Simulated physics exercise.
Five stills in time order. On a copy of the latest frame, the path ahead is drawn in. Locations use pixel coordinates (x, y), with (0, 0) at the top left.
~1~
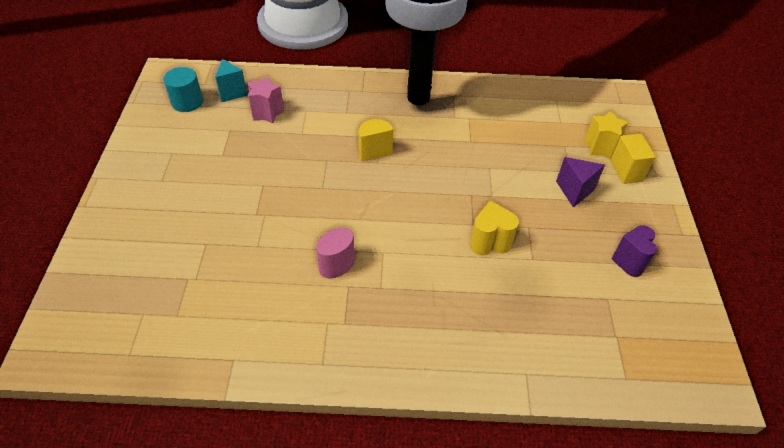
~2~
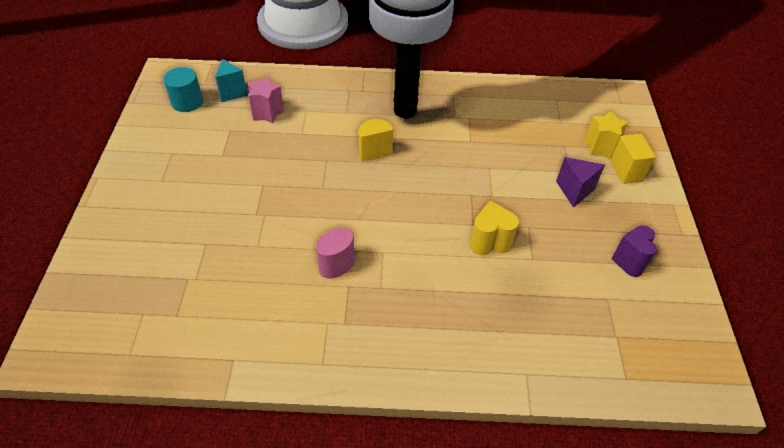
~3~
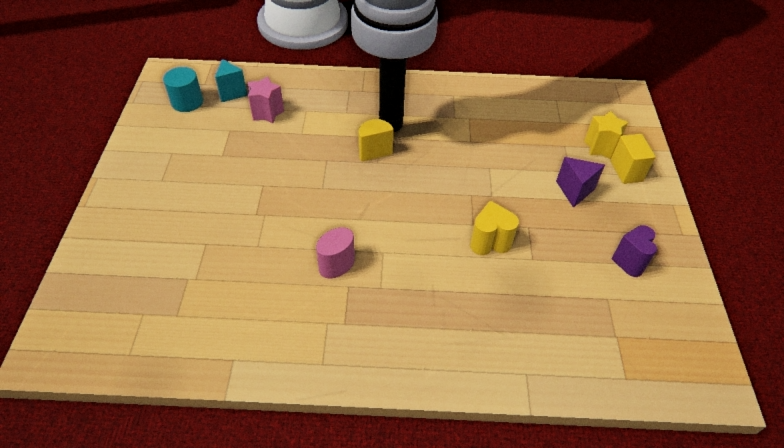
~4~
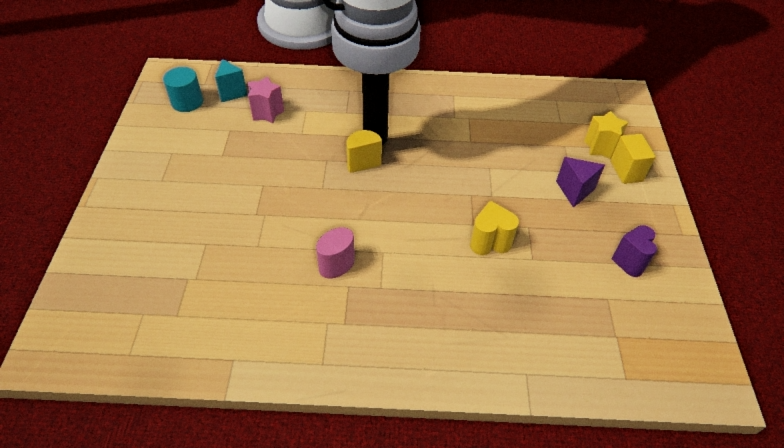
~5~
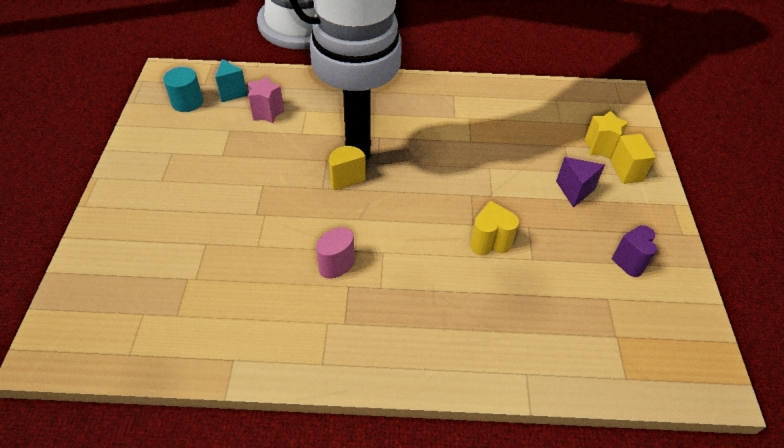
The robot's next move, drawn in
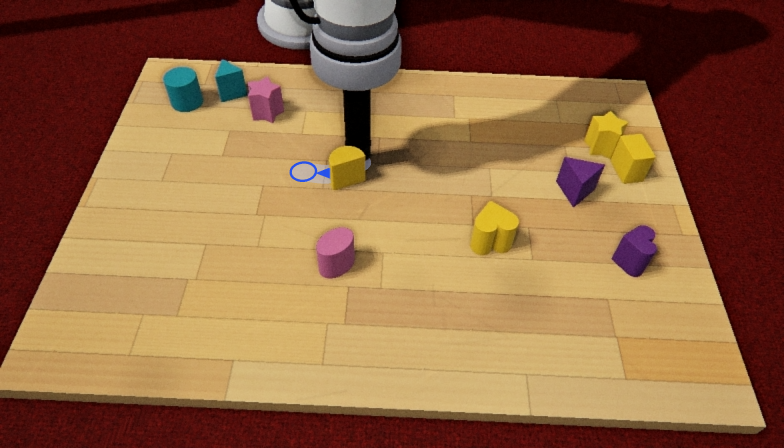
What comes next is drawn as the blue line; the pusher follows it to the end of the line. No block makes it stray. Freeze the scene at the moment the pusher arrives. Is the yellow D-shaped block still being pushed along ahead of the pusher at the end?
I'd say no.
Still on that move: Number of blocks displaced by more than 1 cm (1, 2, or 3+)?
The result: One block.
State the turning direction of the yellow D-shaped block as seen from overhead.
Counter-clockwise, from overhead.
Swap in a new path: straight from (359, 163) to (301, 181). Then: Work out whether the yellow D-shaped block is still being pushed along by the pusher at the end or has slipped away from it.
Prediction: Slipped aside.
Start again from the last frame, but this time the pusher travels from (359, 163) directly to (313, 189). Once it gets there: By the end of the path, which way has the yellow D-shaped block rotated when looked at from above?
Top view: Counterclockwise.
Path on the board, from (359, 163) by way of (342, 170) and (323, 174) to (303, 172).
The first path, step by step. Halfway along, pusher (331, 166); yellow D-shaped block (330, 168), turned 20° anticlockwise.
At the end, pusher (302, 163); yellow D-shaped block (329, 168), turned 20° anticlockwise.
